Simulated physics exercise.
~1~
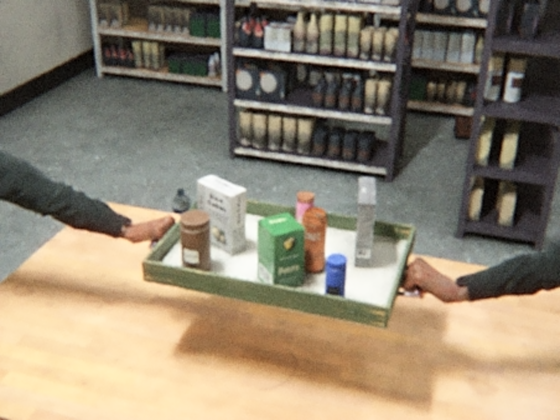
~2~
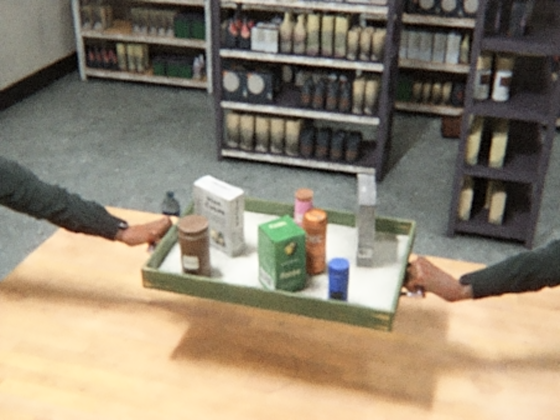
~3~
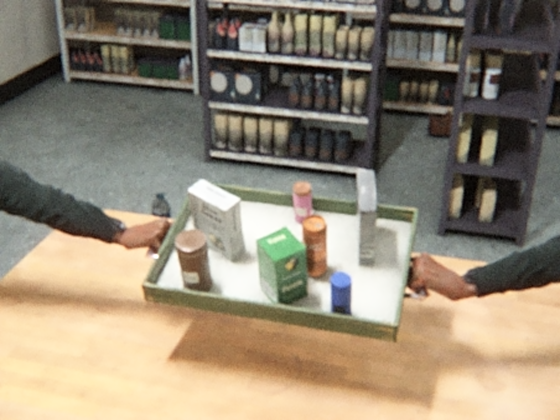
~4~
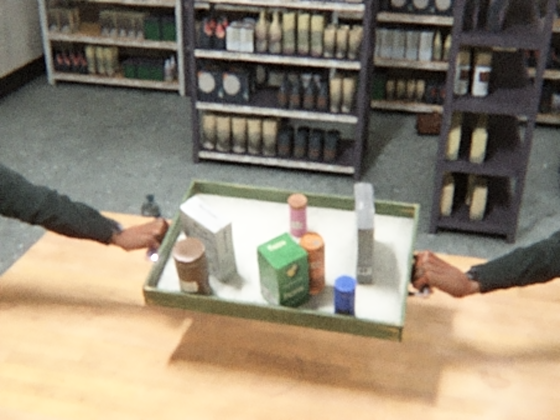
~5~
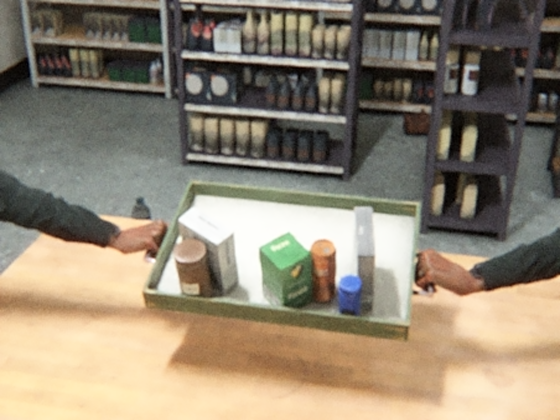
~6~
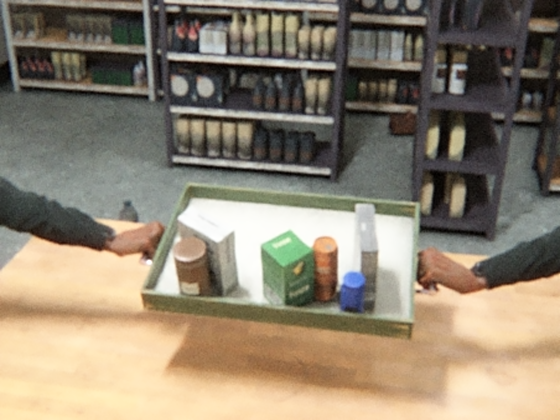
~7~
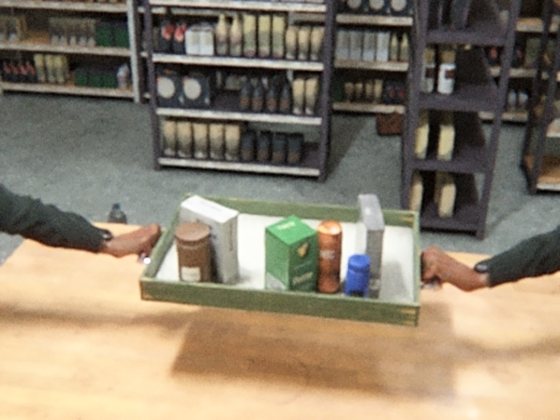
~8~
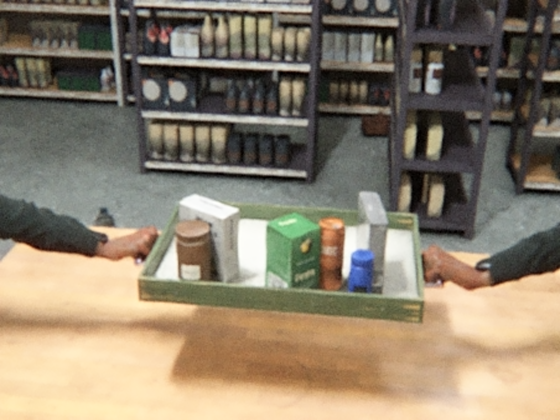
Two hands tipped a green-rimmed tray of small containers towards the near side, then levelled it again; the pink shaker slid out of sight behind the others, and the packets and orange can shifted, while everything still visible ended up standing.
